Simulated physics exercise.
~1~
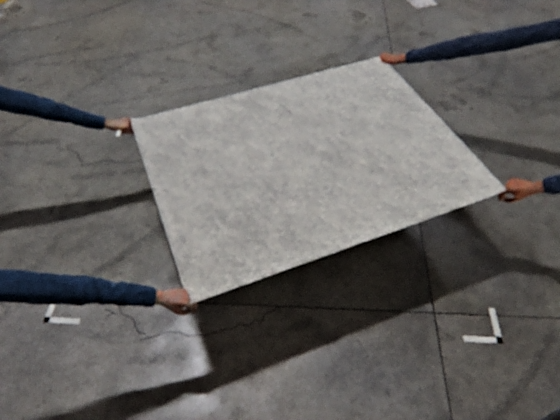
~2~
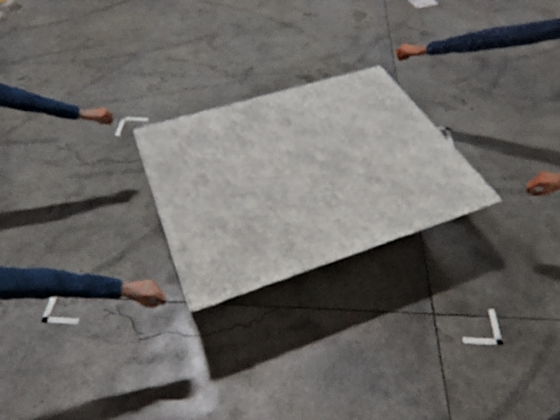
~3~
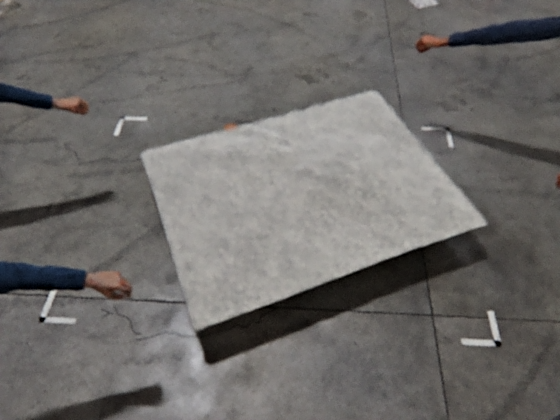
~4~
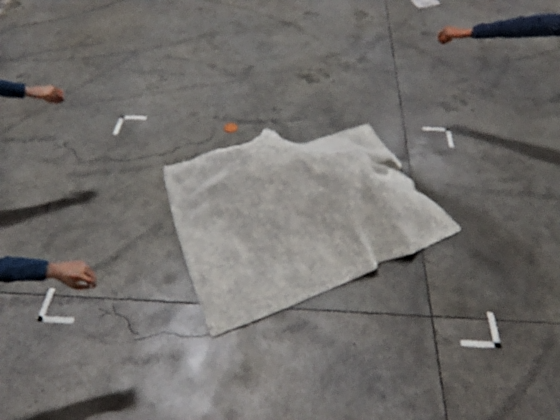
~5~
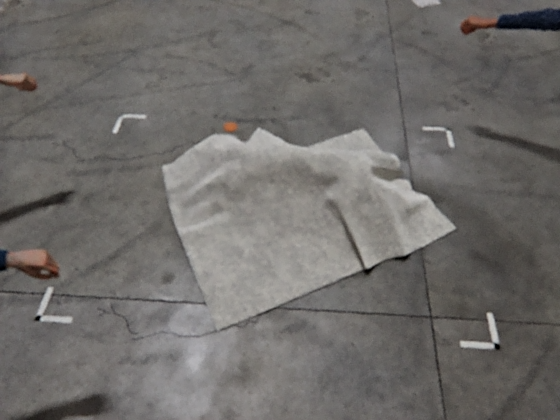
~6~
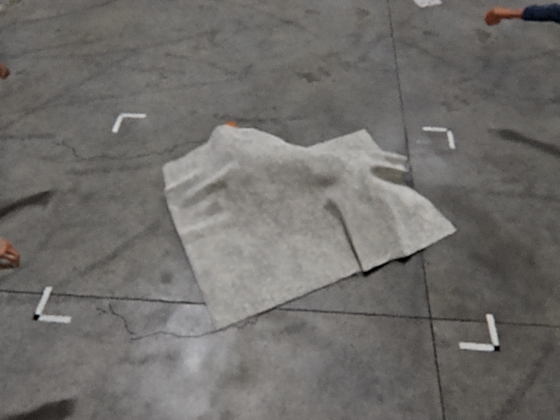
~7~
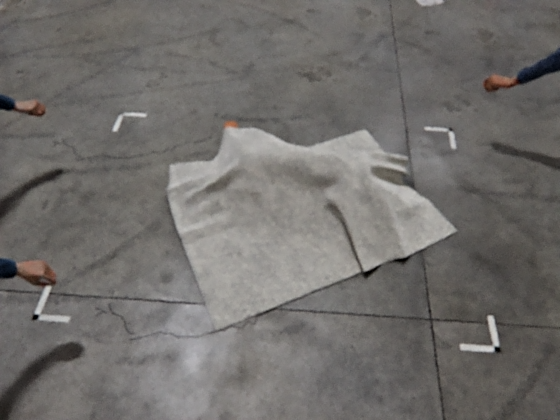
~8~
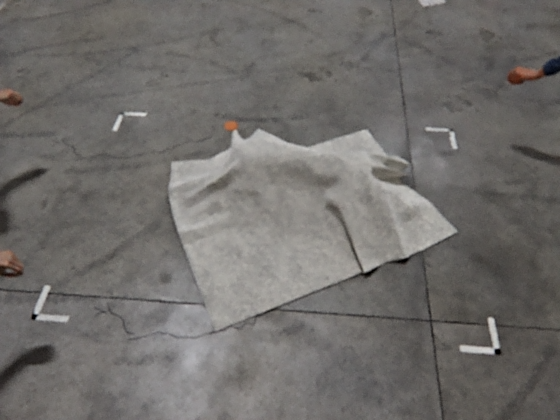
Pale dust sheet released by four hands, dropping onto a grey warehouse floor and settling rumpled beside a small orange coaster.
